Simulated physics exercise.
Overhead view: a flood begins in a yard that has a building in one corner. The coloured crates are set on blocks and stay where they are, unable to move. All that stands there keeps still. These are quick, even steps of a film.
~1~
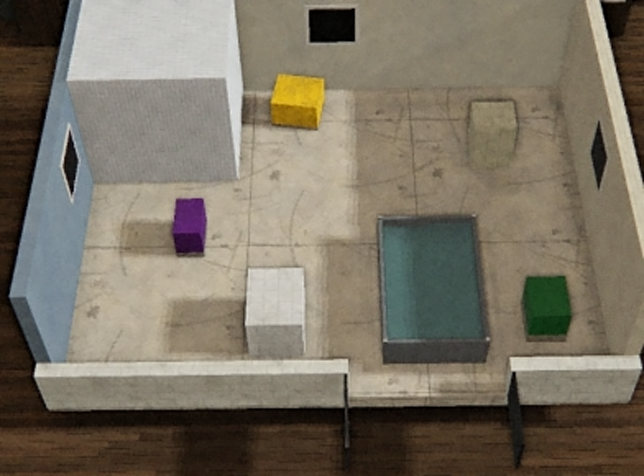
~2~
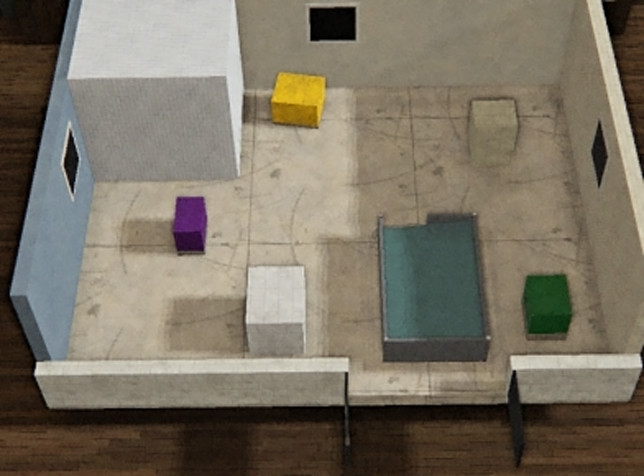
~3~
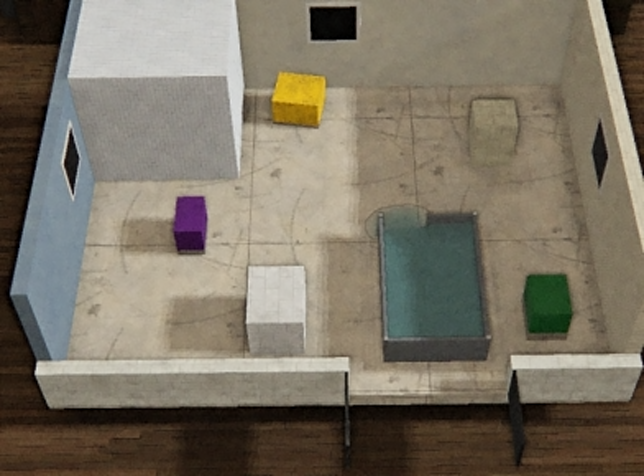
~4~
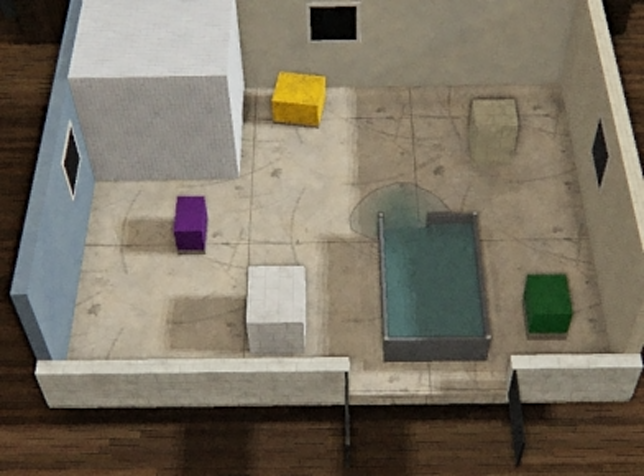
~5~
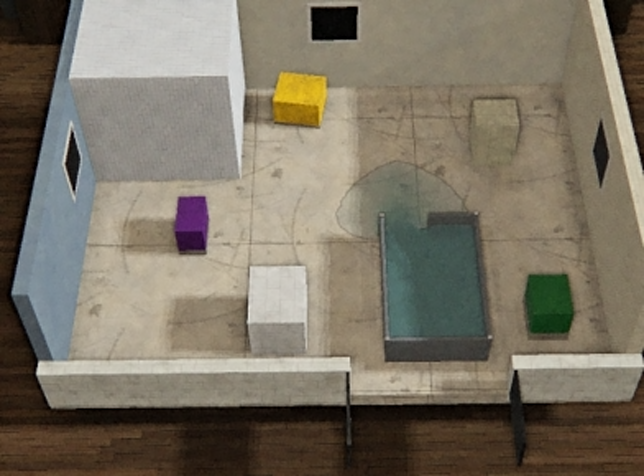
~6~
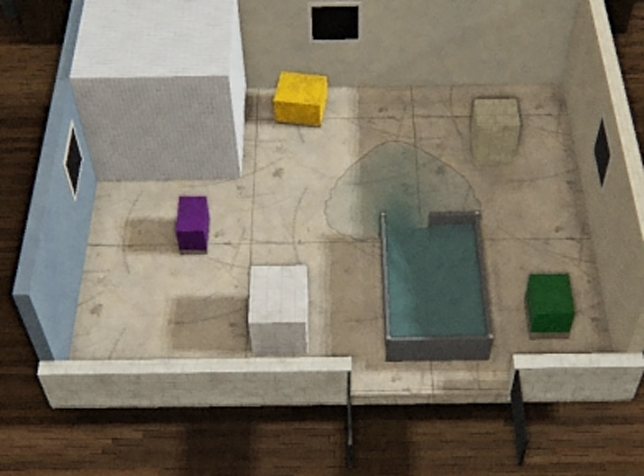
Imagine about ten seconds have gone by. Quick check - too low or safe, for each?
Purple crate safe; green crate safe; yellow crate too low.
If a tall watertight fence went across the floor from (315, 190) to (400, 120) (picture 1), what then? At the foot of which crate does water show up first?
That would be the purple one.
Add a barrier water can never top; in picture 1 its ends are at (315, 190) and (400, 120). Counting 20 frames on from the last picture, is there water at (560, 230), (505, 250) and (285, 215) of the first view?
One by one: Spared, spared, soaked.
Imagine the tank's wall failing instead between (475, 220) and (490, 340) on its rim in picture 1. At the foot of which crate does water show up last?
Answer: The purple-painted one.
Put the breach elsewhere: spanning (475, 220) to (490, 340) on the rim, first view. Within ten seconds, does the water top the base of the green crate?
Looking at it, the green crate gets overtopped.
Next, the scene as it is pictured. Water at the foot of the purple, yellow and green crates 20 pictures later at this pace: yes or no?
At purple, unflooded; at yellow, flooded; at green, unflooded.
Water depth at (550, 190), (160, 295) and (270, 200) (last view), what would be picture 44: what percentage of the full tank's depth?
Depths of roughly 6, 0 and 10 per cent.
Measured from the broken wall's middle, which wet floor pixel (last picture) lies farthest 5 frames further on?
Farthest reach: (359, 87).
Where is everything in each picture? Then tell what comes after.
The first picture shows still water in the water tank at (431, 279).
In the second picture, the front is at a hidden place, out from the gap on the water tank's far side.
In the third picture, the front is at (408, 207), out from the gap on the water tank's far side.
In the fourth picture, the front is at (410, 187), out from the gap on the water tank's far side.
In the fifth picture, water pours out on the water tank's far side and has run to (396, 165).
In the sixth picture, the front is at (390, 145), out from the gap on the water tank's far side.
A moment on, water covers 20 % of the floor; the purple crate not reached, the green crate not reached, the yellow crate water round its plinth.
Next, water covers 30 % of the floor; the purple crate not reached, the green crate not reached, the yellow crate water round its plinth.
Then, water covers 35 % of the floor; the purple crate not reached, the green crate not reached, the yellow crate water round its plinth.
Later, water covers 45 % of the floor; the purple crate water round its plinth, the green crate not reached, the yellow crate water round its plinth.
In the end, water covers 75 % of the floor; the purple crate stayed above the water, the green crate stayed above the water, the yellow crate was topped.
